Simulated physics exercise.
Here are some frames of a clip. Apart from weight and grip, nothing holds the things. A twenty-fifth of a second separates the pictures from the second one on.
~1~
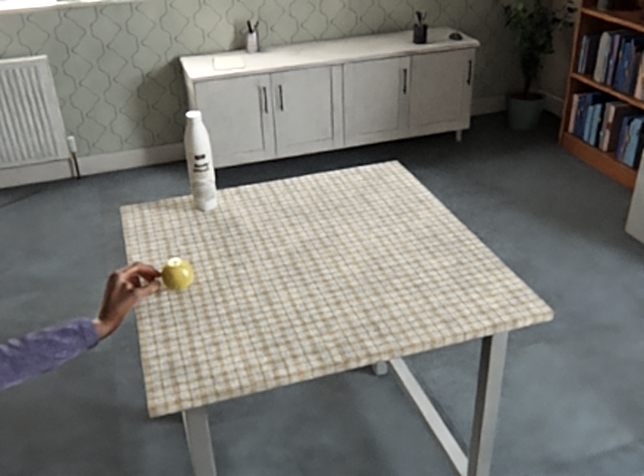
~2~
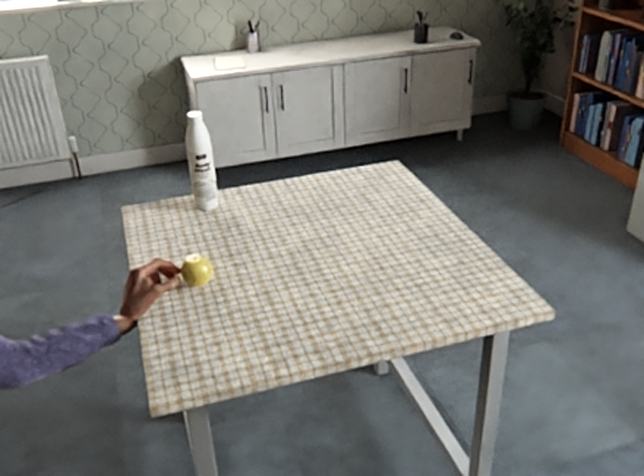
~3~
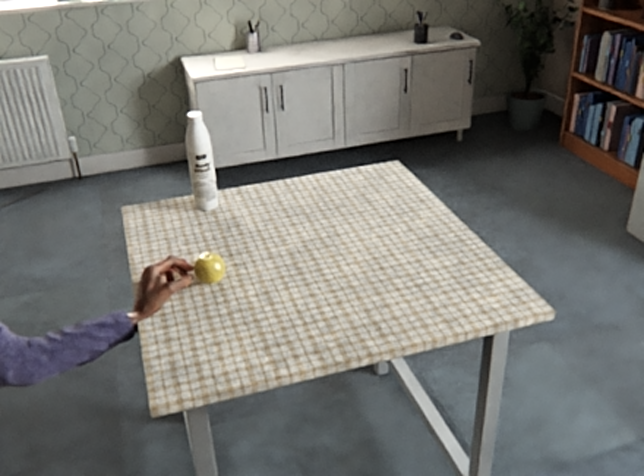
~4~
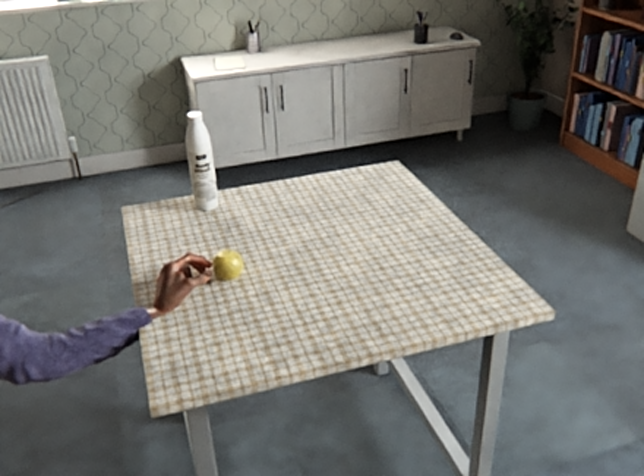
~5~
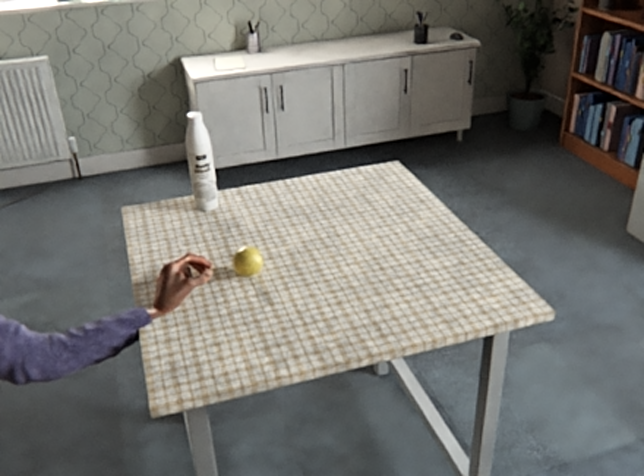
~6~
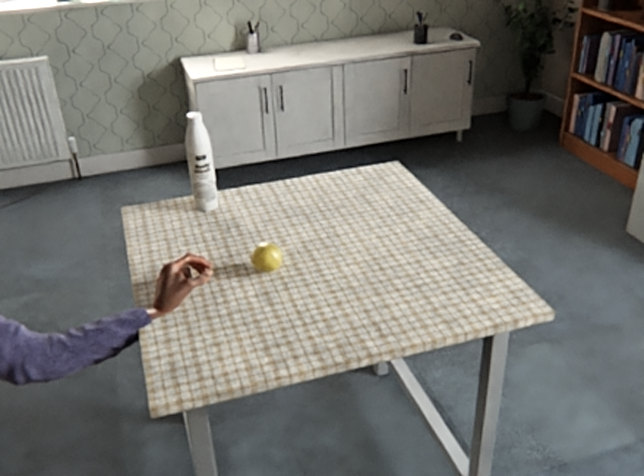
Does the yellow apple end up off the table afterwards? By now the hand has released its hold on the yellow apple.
Yes, it leaves the table.
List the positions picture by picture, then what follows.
Under the hand; yellow apple (177, 274), in the first picture.
Under the hand; yellow apple (196, 271), in the second picture.
Under the hand; yellow apple (209, 268), in the third picture.
Yellow apple (228, 265), in the fourth picture.
Yellow apple (248, 261) rolled about its own width, in the fifth picture.
Yellow apple (267, 258) rolled about its own width, in the sixth picture.
Then, 0.20 s after the last picture, yellow apple rolled well along near (355, 240).
Then, 0.60 s after the last picture, yellow apple now off the table.
Then, 0.90 s after the last picture, things are still on the move.
By the end, off the table, yellow apple.
